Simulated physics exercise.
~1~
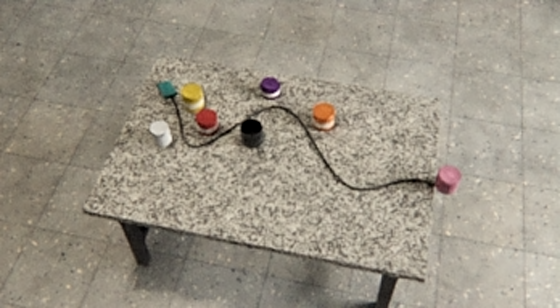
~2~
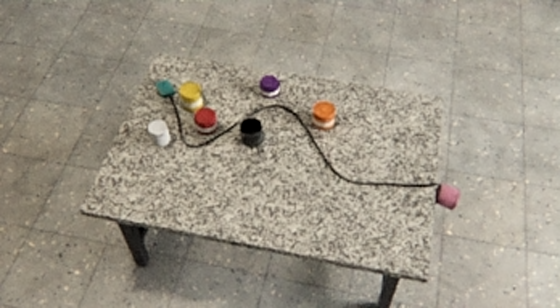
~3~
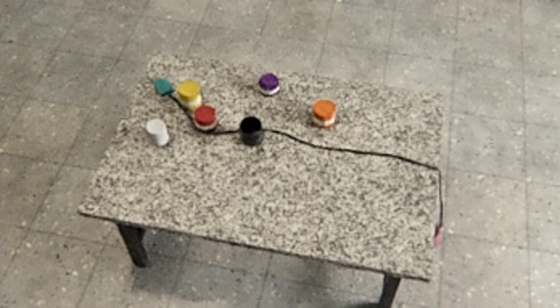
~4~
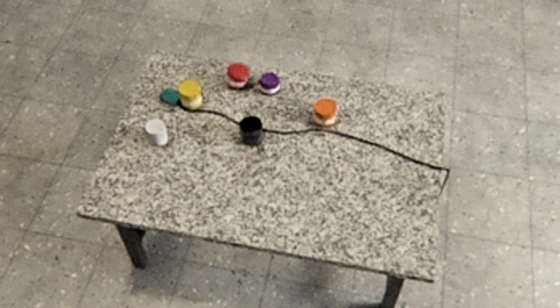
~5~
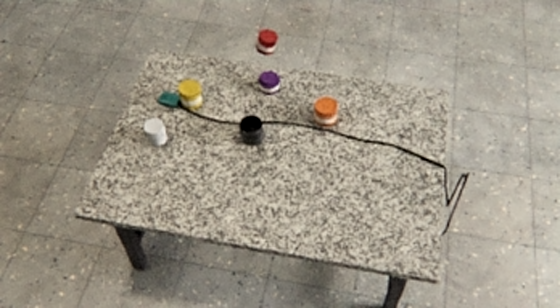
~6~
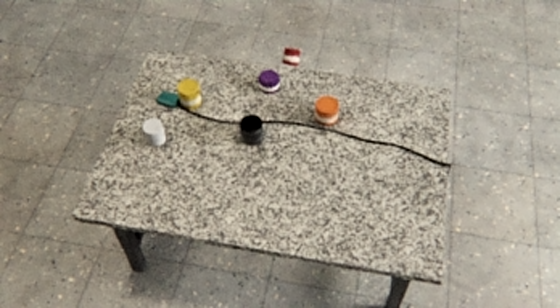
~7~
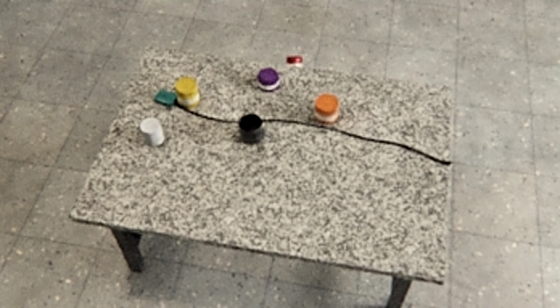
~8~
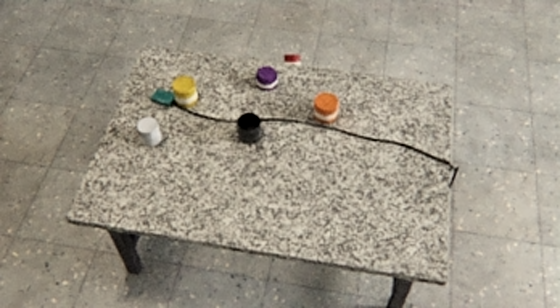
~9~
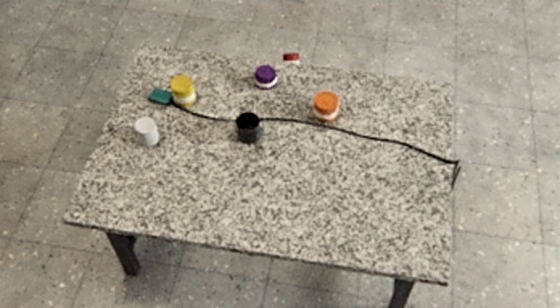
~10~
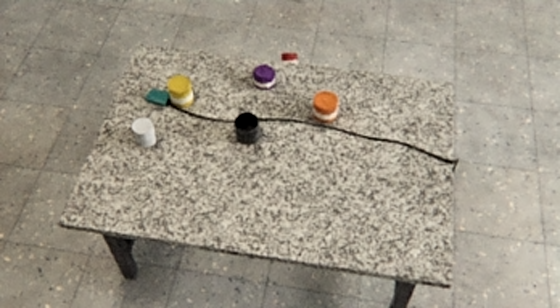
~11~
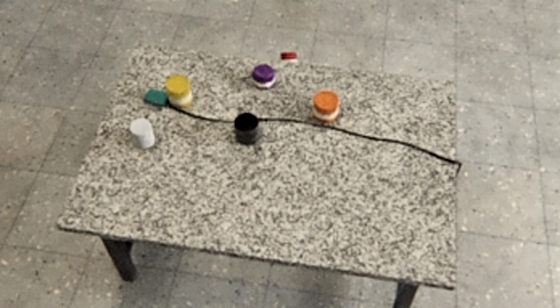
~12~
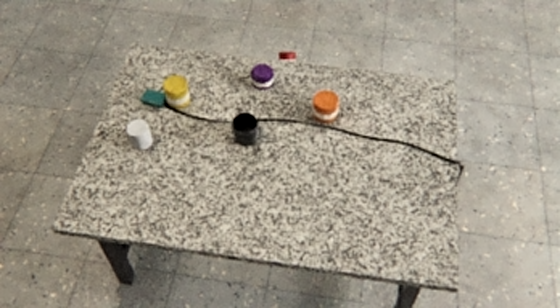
Pink speaker dropping off the table's right edge, its cable pulling taut and flinging the red tin off the far side.
